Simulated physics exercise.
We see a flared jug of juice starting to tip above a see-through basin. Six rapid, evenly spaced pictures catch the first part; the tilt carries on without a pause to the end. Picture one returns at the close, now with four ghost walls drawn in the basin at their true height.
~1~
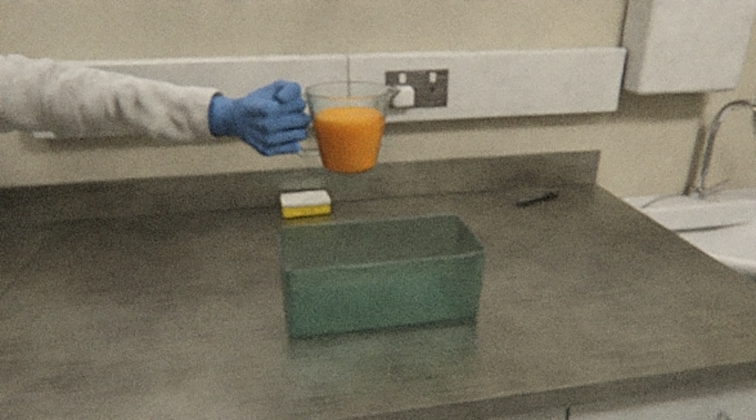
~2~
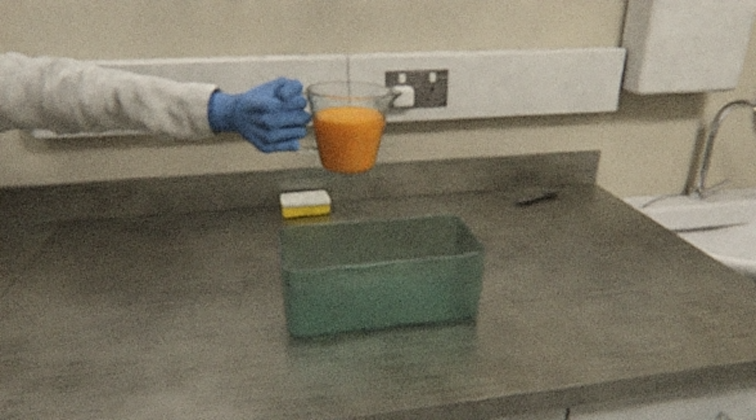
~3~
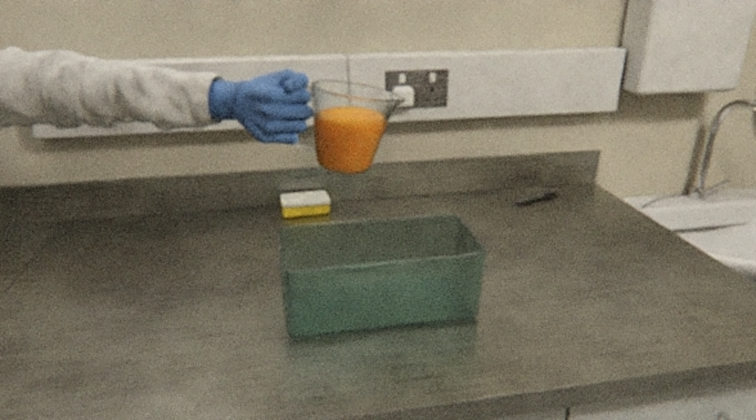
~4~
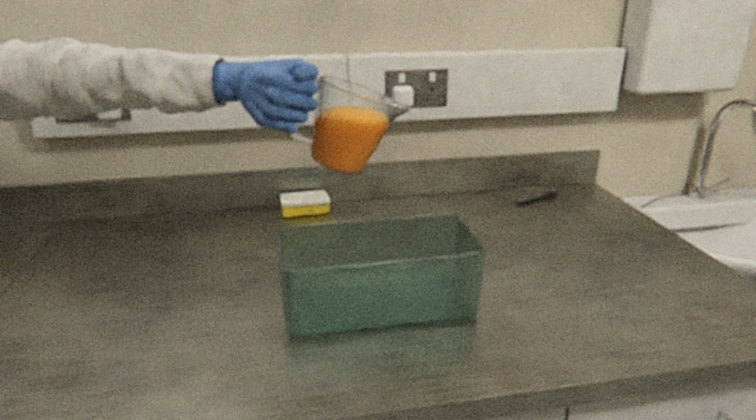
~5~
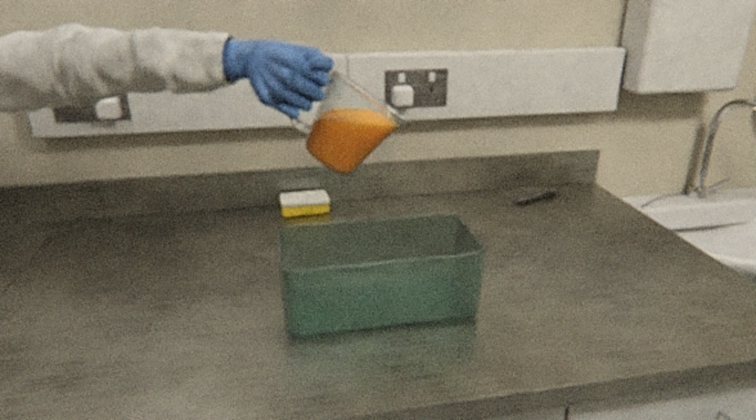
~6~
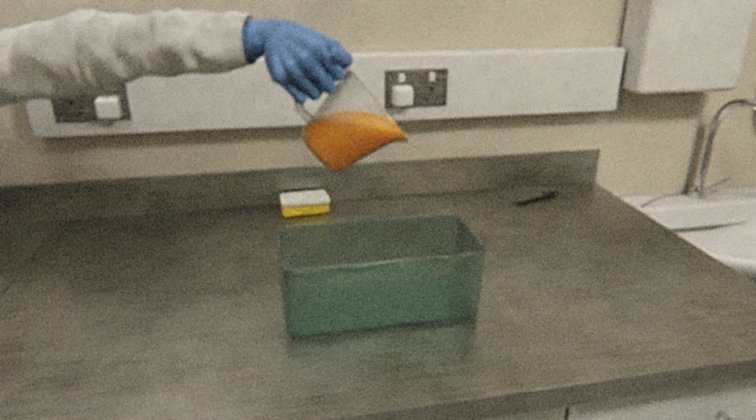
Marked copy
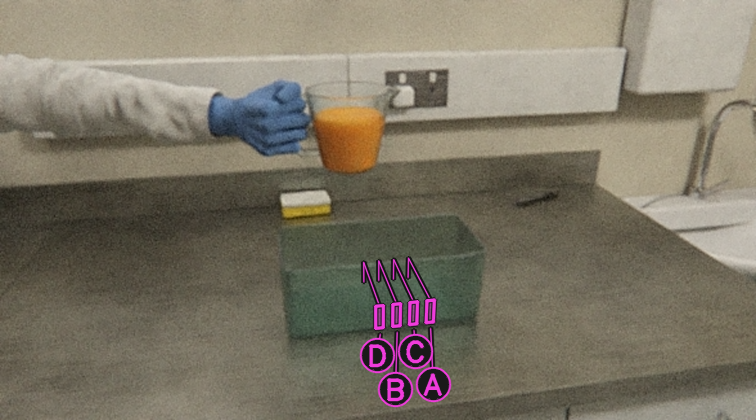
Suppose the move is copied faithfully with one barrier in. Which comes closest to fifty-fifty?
Position A.
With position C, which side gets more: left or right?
More ends on the right.
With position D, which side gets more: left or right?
The right side.
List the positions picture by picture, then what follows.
Upright, lip at (400, 90); basin from (288, 336) to (478, 314); nothing has left yet, in the first frame.
Tipped about 2°, lip at (401, 92); nothing has left yet, in the second frame.
Tipped about 9°, lip at (404, 99); nothing has left yet, in the third frame.
Tipped about 20°, lip at (408, 109); nothing has left yet, in the fourth frame.
Tipped about 34°, lip at (409, 124); nothing has left yet, in the fifth frame.
Tipped about 51°, lip at (407, 141); juice is over the lip, down to (407, 141), in the sixth frame.
On the marked copy, A at (430, 328); B at (397, 332); C at (413, 330); D at (380, 333).
For position A, about 56 % ends left of the wall and 37 % right of it; 7 % is lost outside.
For position B, about 12 % ends left of the wall and 80 % right of it; 8 % is lost outside.
For position C, about 19 % ends left of the wall and 73 % right of it; 8 % is lost outside.
For position D, about 13 % ends left of the wall and 78 % right of it; 9 % is lost outside.
